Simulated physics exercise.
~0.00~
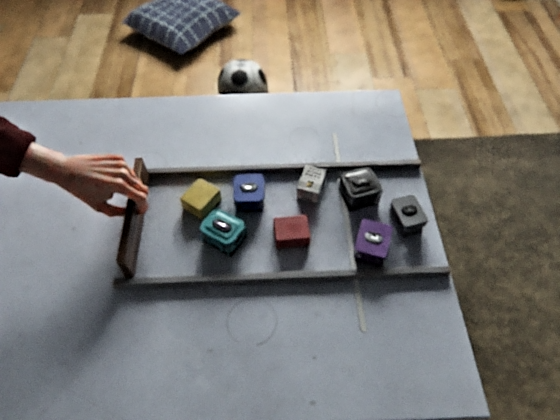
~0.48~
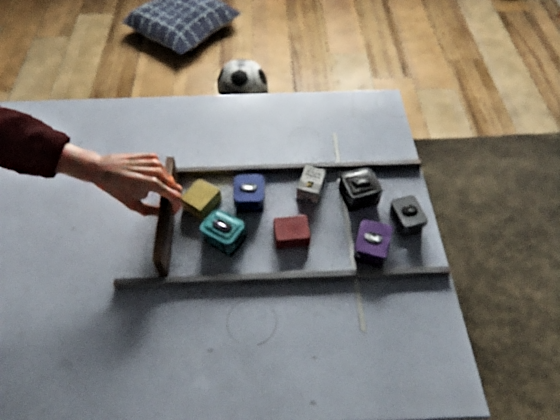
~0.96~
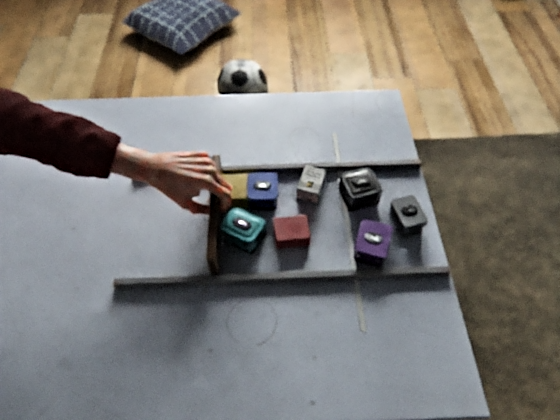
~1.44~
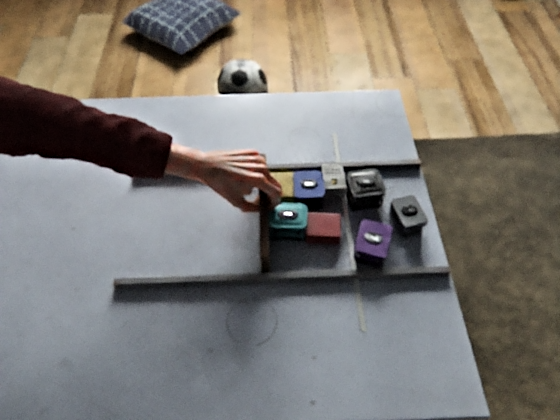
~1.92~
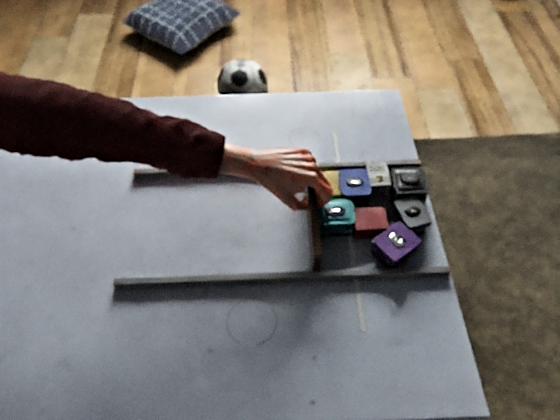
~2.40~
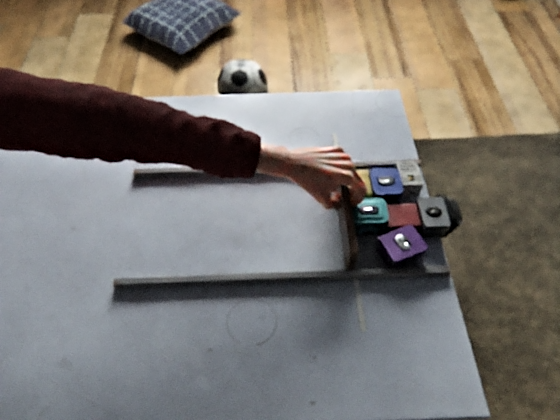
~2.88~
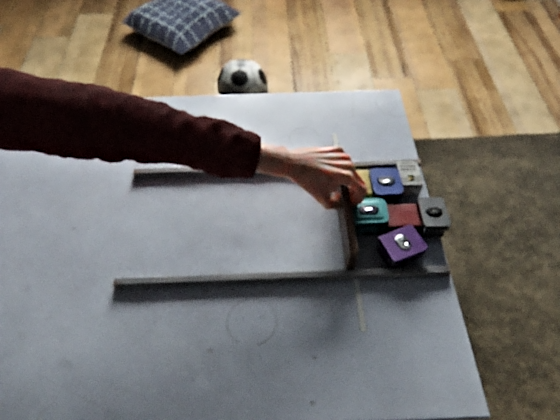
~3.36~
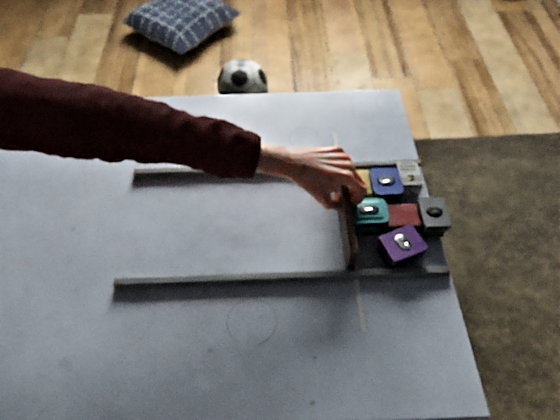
The video shows a hand sliding an upright board right between two rails on a table, pushing small colored blocks and cases together toward the edge. The black case tips over the edge and drops out of view, while the board stops and the others stay on the table.
